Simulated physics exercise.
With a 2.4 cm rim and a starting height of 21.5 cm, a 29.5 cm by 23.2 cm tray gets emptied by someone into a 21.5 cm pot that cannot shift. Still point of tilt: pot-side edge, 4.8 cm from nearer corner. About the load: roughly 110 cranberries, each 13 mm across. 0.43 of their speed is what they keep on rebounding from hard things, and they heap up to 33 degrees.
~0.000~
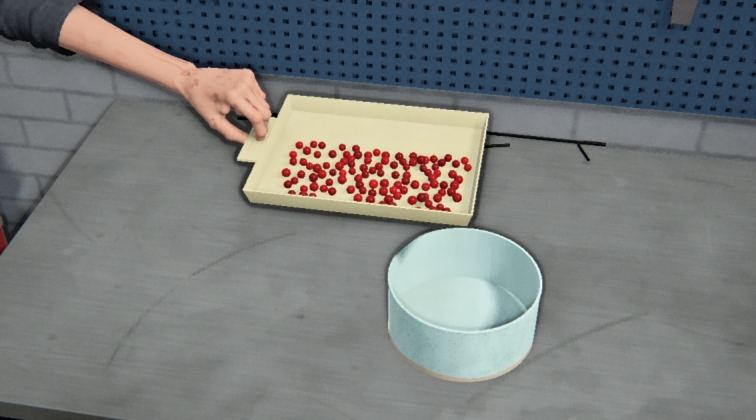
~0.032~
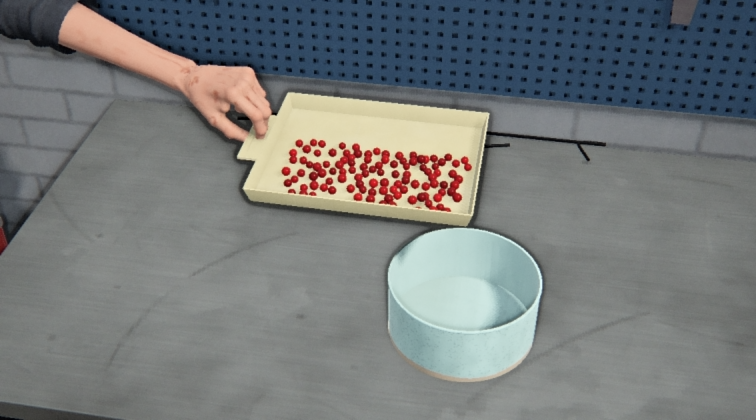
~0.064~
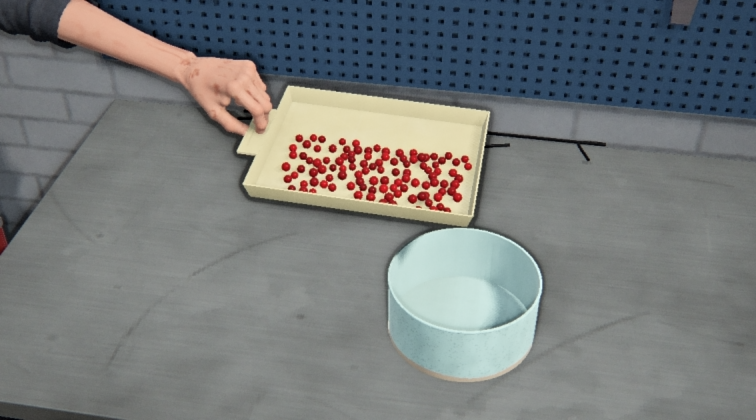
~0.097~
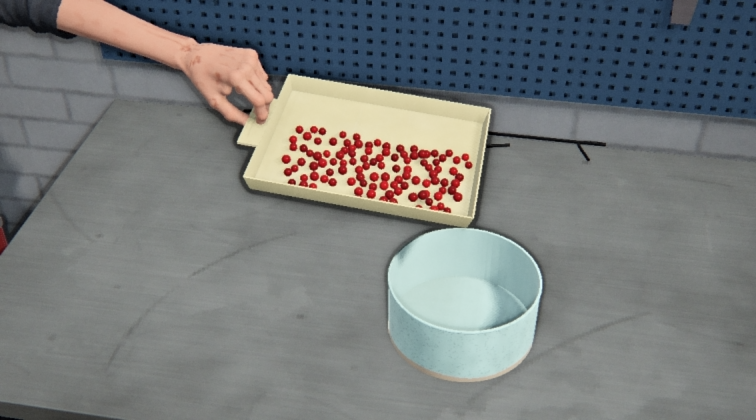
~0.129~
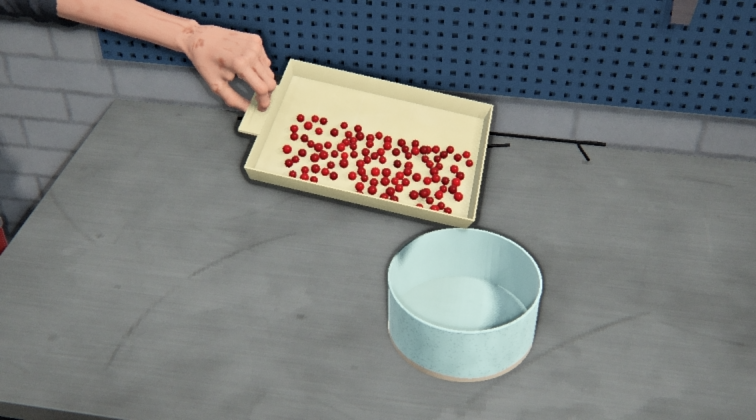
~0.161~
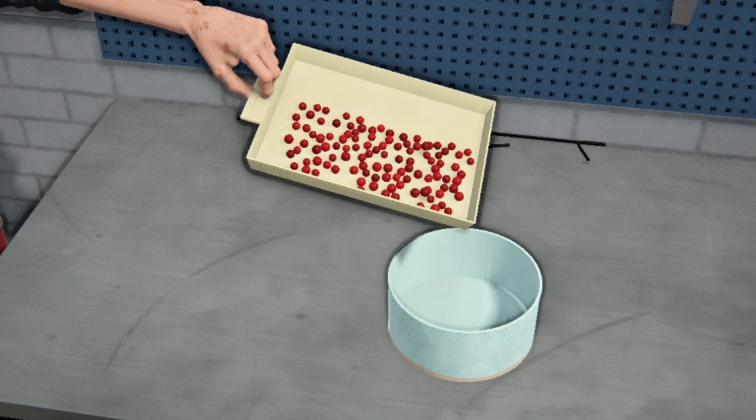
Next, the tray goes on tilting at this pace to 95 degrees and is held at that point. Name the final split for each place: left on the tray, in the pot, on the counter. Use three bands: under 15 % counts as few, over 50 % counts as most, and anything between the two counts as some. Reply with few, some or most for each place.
Left on the tray: Few, pot: Most, counter: Few.
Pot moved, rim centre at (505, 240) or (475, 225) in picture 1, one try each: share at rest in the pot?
About 10 and 0 per cent.
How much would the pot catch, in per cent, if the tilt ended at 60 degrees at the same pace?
You'd end up with some 30 % in the pot.
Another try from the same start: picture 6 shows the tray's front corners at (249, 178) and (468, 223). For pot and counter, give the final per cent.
Split: Pot = 75, counter = 25.
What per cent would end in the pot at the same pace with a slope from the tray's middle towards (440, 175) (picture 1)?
The share comes to about 50 in a hundred.
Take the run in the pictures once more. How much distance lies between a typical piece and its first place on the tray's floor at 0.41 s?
It has moved some 4 cm from its start.
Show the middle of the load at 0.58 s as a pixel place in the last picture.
Expected load position: Near (463, 194).
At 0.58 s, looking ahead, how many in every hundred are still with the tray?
Roughly 100 per cent.
After 0.41 s, tilt 55 degrees; the tray holds 100 %, the pot 0 %.
After 0.58 s, tilt 82 degrees; the tray holds 100 %, the pot 0 %.
Then, at 0.87 s, tilt 95 degrees; the tray holds 10 %, the pot 70 %.
By 1.8 s all is still; tray 0 %, pot 95 %, counter 10 %.
